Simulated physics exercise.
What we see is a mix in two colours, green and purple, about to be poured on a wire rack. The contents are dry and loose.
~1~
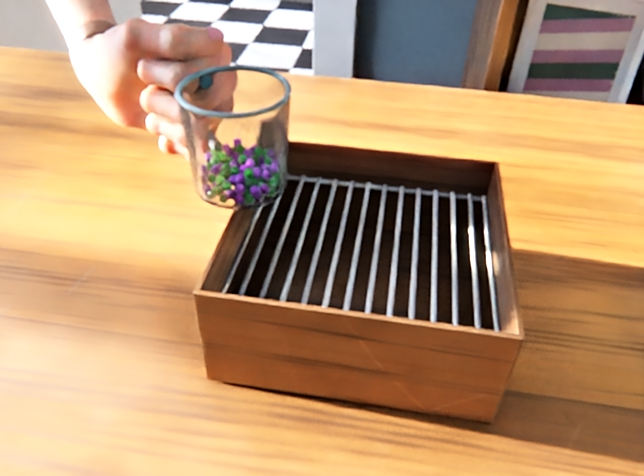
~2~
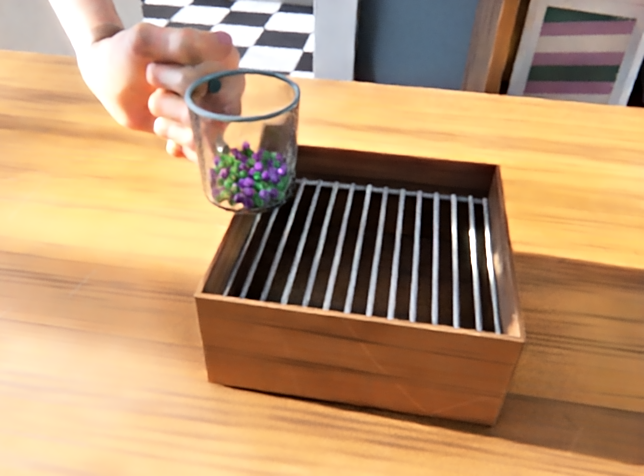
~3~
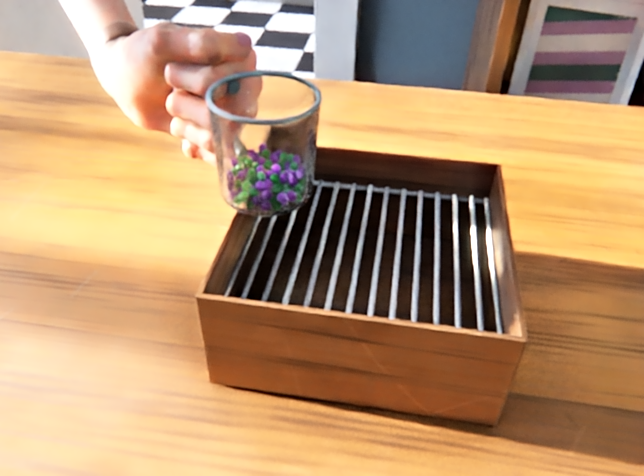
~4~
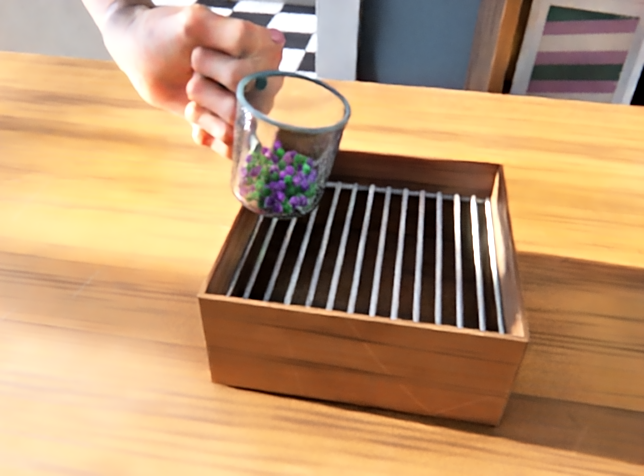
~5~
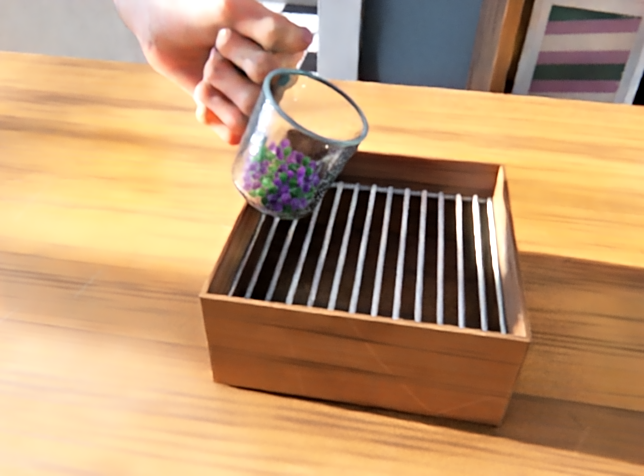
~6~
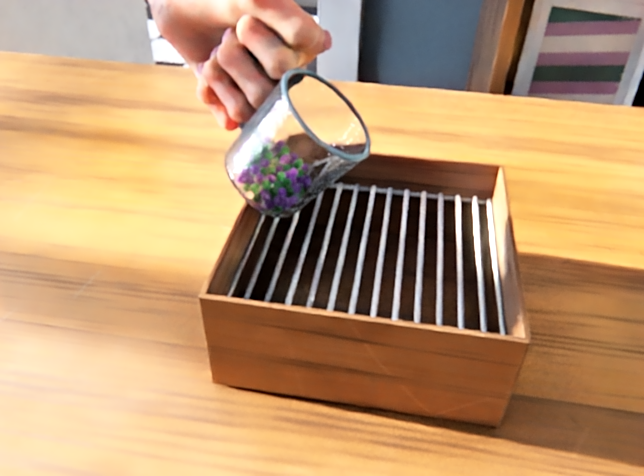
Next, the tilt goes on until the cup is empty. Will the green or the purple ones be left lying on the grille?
Once poured, the green ones fall out below and the purple ones fall out below.
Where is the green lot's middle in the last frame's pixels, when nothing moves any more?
Close to (387, 286).
Then, 0.45 s past the last view, green ones, all in the cup; purple ones, all in the cup.
Then, 0.85 s past the last view, green ones, most in the cup, about a quarter on or over the wires; purple ones, about two thirds in the cup, about a quarter on or over the wires, a stray few under the rack.
Then, 1.19 s past the last view, green ones, a small part on or over the wires, nearly all under the rack; purple ones, all under the rack.
Finally, green ones, all under the rack; purple ones, all under the rack.
